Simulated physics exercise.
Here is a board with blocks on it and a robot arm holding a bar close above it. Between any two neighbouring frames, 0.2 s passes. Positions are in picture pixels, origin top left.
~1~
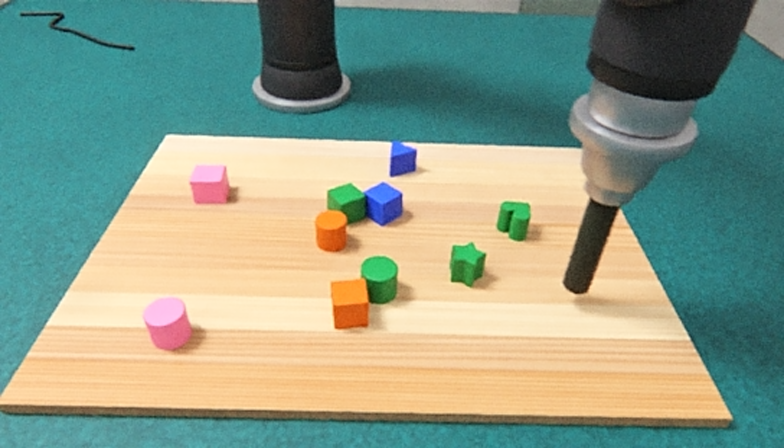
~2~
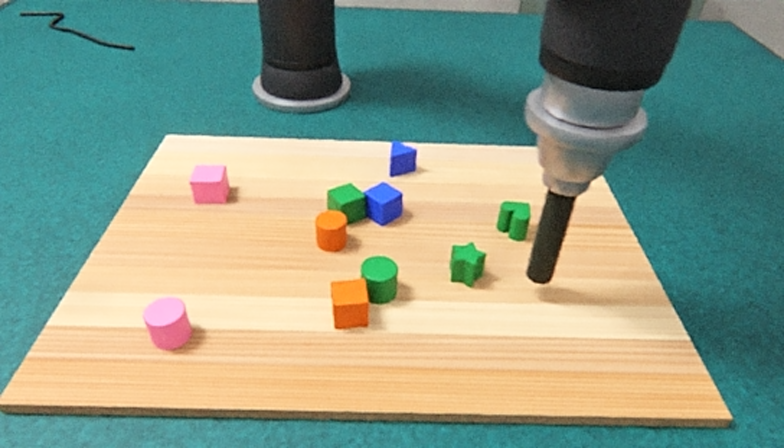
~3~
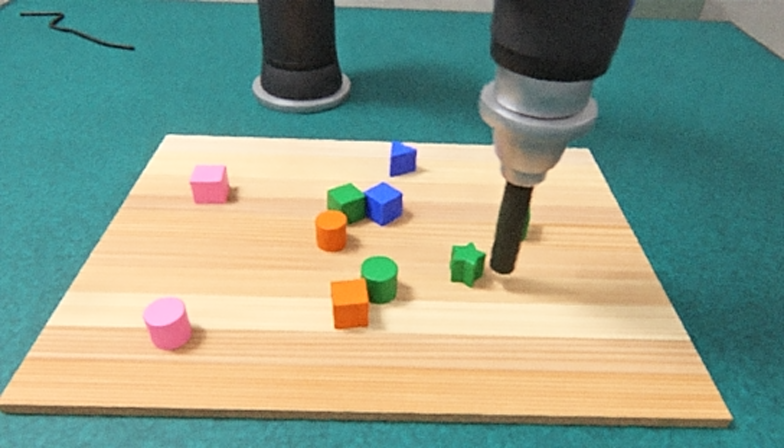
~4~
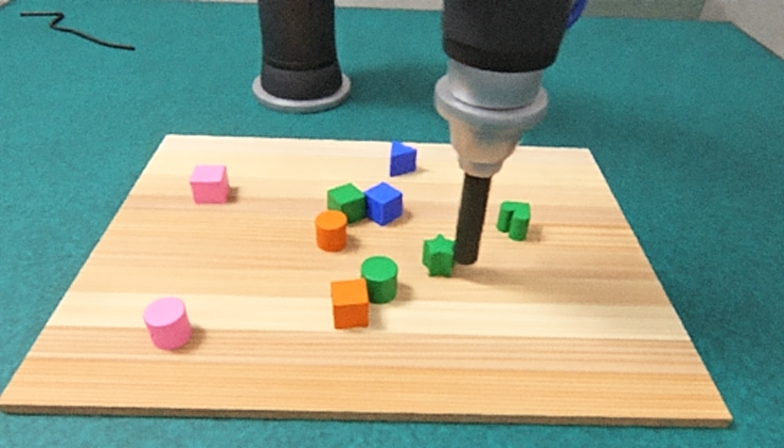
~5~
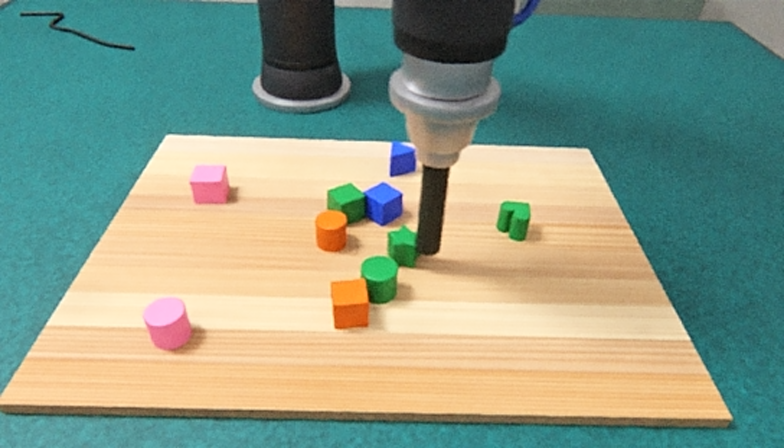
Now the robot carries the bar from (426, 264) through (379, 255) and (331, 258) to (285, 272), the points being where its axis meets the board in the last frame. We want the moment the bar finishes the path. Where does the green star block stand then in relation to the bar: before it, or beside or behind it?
It slides aside on the way.
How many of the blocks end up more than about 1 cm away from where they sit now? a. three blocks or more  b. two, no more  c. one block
My pick is b.
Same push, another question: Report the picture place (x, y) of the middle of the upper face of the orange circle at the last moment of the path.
Its top middle is near (303, 208).
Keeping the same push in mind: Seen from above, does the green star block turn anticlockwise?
In short: No.
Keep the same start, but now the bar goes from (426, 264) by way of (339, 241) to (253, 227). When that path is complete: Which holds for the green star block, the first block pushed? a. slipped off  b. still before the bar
b.
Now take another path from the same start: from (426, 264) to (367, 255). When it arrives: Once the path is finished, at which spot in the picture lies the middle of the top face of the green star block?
My prediction: (348, 222).
What follows on the original path. One third of the way, bar (380, 239); orange circle (326, 218); green star block (357, 226).
Two thirds of the way, bar (330, 242); orange circle (304, 209); green star block (326, 219), turned 55° clockwise.
At the end, bar (283, 256); orange circle (303, 208); green circle still; green star block (325, 220), turned 70° clockwise.
